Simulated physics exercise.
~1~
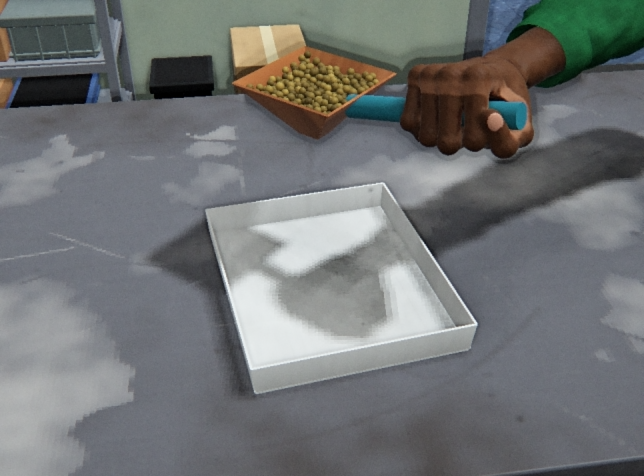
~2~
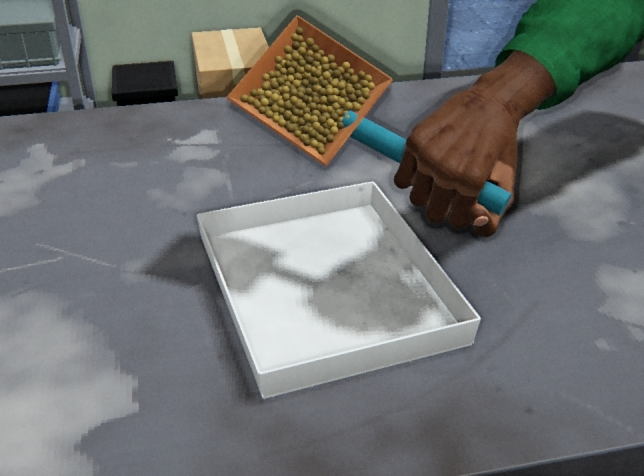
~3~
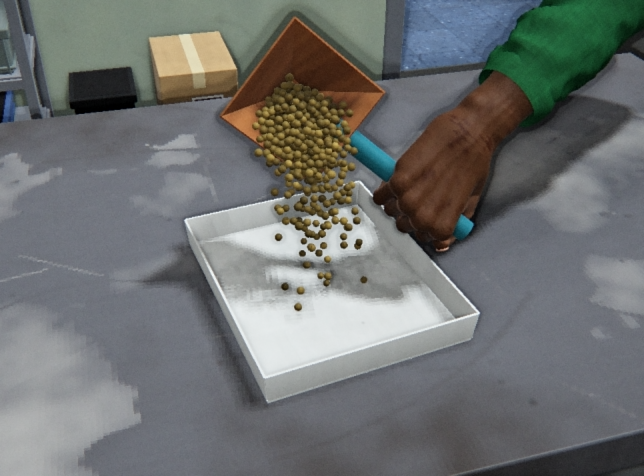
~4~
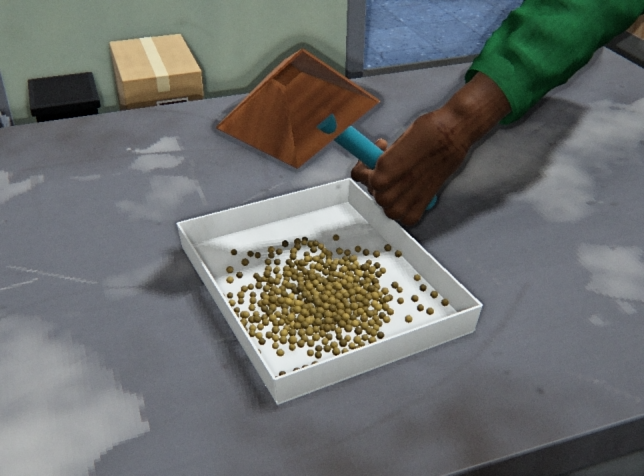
A dark-skinned hand in a green sleeve holds an orange scoop by its blue handle, heaped with small round olive-brown pieces, above a shallow white tray on a worn grey table. The hand turns the scoop, tipping it steadily toward the tray while the pieces at first stay inside. As the tilt steepens, they spill over the edge and tumble down in a thick stream, the first few scattering across the white bottom. The scoop keeps turning until it is empty. At the end, the pieces lie in a loose, spread-out heap inside the tray.
